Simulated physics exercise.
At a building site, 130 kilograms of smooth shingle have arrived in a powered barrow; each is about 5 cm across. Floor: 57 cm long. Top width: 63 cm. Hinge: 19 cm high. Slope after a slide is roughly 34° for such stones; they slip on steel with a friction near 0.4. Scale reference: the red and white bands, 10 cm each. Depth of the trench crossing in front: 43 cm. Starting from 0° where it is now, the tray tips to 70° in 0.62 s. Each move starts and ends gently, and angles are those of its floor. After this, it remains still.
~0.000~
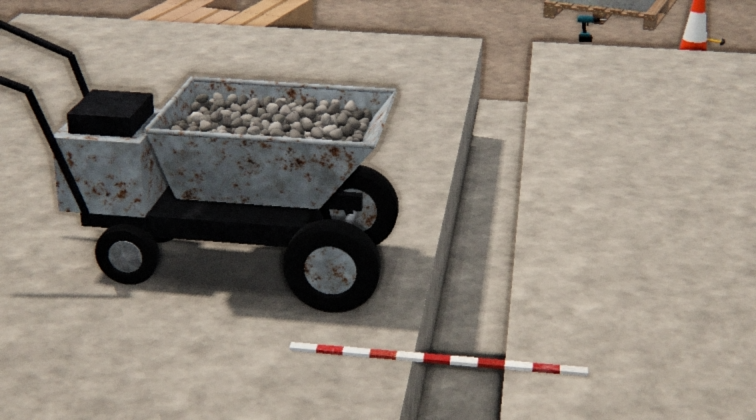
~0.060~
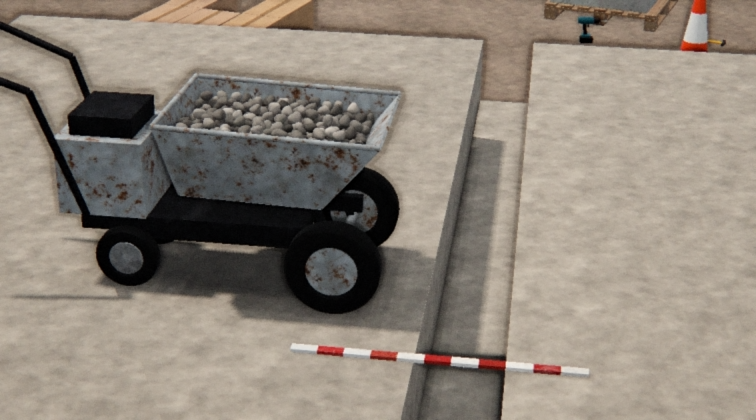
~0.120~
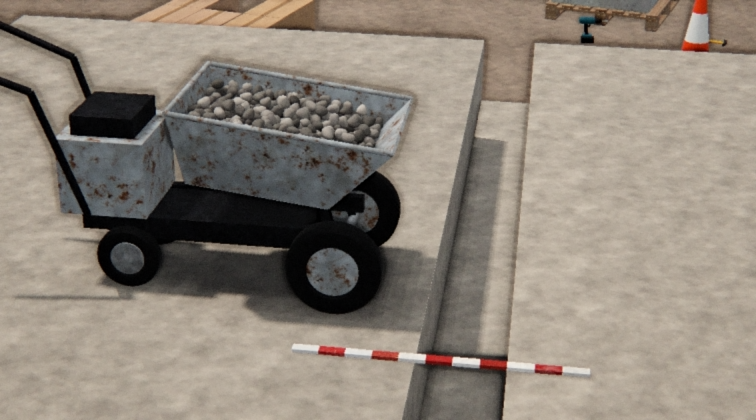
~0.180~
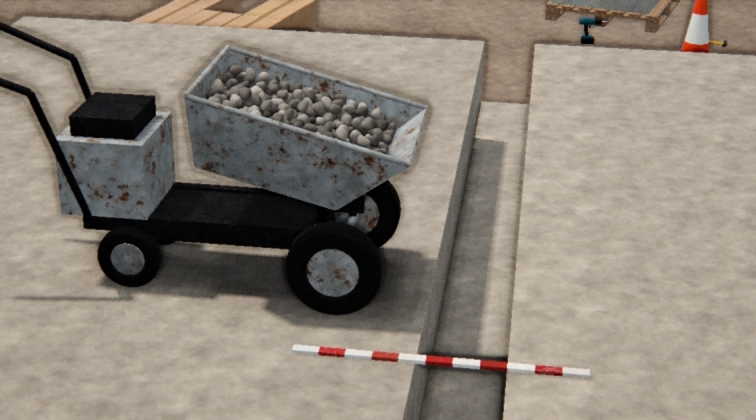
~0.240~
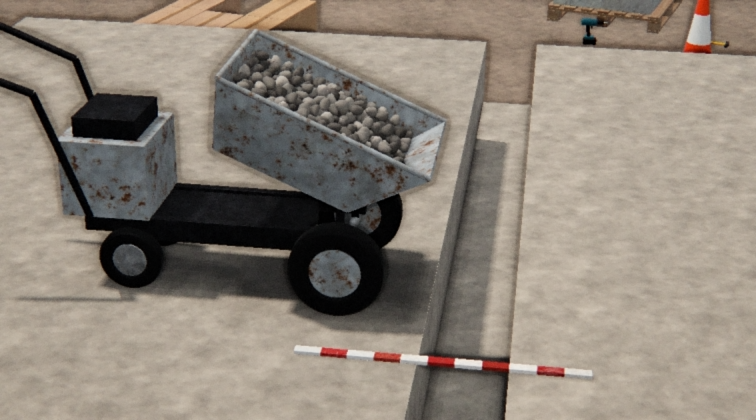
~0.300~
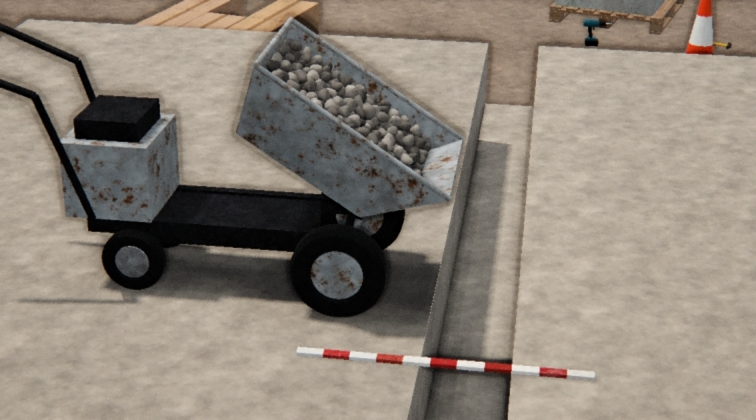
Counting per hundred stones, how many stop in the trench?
Some 26.
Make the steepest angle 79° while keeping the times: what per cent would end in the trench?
Then about 30 per cent.
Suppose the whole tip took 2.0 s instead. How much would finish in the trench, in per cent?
It'd be some 45 per cent.
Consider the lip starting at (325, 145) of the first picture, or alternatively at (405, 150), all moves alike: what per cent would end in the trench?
It'd be around 65 per cent and after that around 10 per cent.
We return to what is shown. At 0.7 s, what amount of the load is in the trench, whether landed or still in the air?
About 5%.
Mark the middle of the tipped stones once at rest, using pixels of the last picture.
I'd put it close to (585, 294).
After 0.5 s the floor is at 58°; 100 % in the tray; the foremost stones are at (461, 204).
After 0.7 s the floor is at 70°; 71 % in the tray, 7 % in the trench, 22 % past the trench; the foremost stones are at (576, 298).
After 1.1 s the floor is at 70°; 14 % in the tray, 13 % in the trench, 74 % past the trench; the foremost stones are past the picture's edge.
After 3.0 s the floor is at 70°; 0 % in the tray, 26 % in the trench, 74 % past the trench; the foremost stones are past the picture's edge.
